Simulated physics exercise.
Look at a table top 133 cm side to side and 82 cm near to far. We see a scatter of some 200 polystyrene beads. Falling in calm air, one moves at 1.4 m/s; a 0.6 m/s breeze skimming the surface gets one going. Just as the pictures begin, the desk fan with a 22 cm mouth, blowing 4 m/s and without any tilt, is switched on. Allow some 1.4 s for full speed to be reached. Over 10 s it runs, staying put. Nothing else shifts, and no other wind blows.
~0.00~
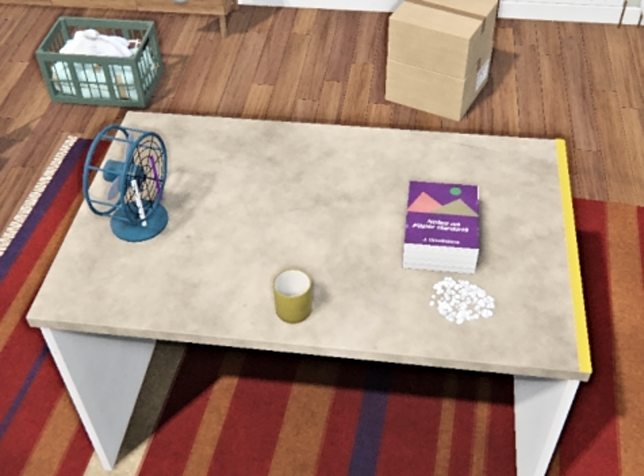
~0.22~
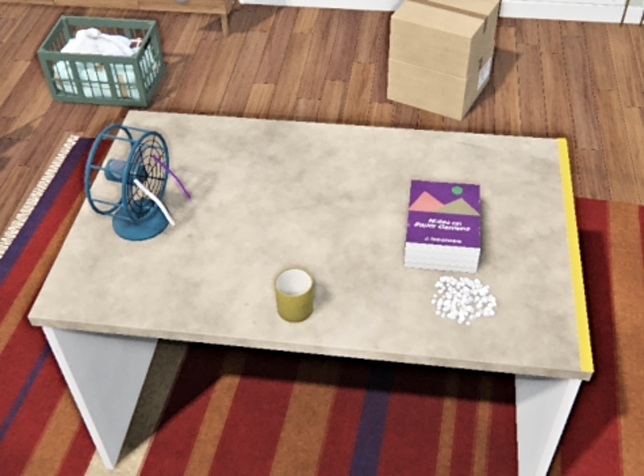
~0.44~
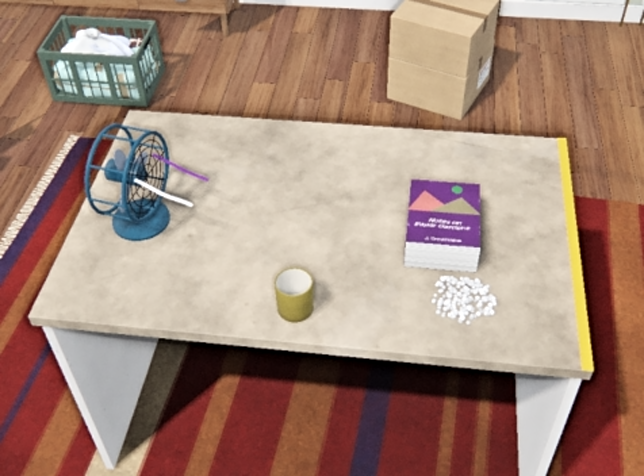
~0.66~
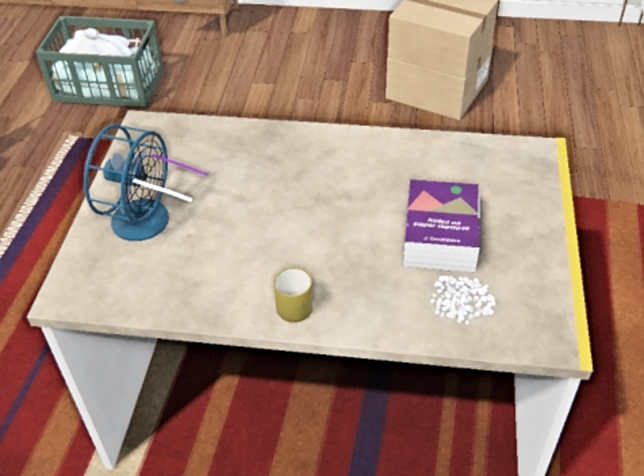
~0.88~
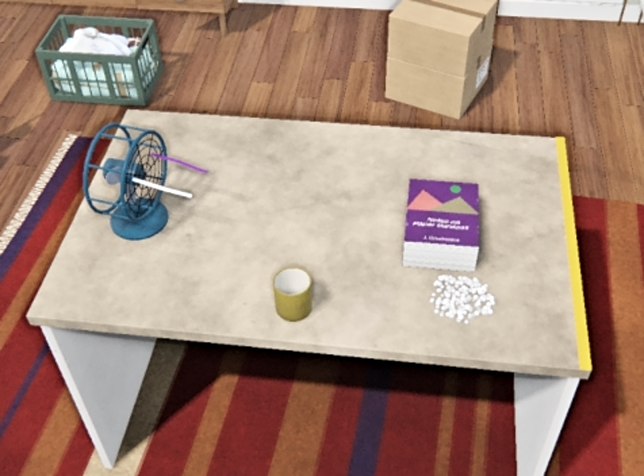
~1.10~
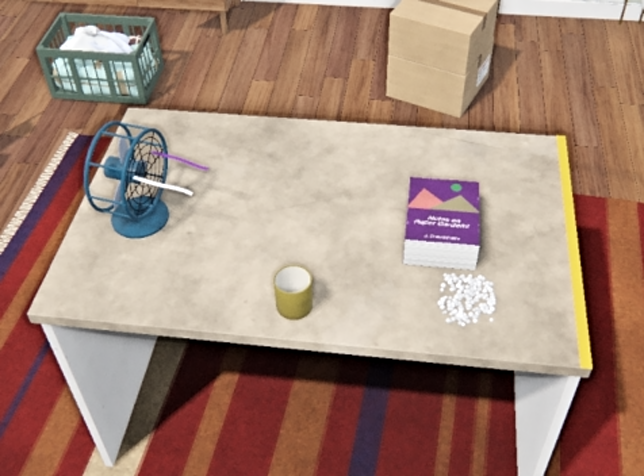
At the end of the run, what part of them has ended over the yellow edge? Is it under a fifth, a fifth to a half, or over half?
Looks like the bulk will finish beyond that edge.
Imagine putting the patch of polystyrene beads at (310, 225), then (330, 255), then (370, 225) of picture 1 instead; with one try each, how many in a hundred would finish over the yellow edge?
Taking the three spots in order, you'd get around 0 percent, 20 percent and 1 percent.
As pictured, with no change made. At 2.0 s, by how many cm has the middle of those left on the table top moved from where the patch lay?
Roughly 20 cm.
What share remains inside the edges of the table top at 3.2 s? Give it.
I'd estimate about 0 per cent.
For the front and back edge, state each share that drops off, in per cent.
Roughly 20 per cent at the front edge and 0 per cent at the back edge.
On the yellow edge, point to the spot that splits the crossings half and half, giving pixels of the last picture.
At roughly pixel (585, 304).
After 2.0 s the count stands so, 58 % are over the yellow edge; the middle of those still in play is near (562, 285).
After 3.2 s the count stands so, 78 % are over the yellow edge.
After 5.5 s the count stands so, 78 % are over the yellow edge.
After 10.0 s, at the end, 78 % are over the yellow edge.
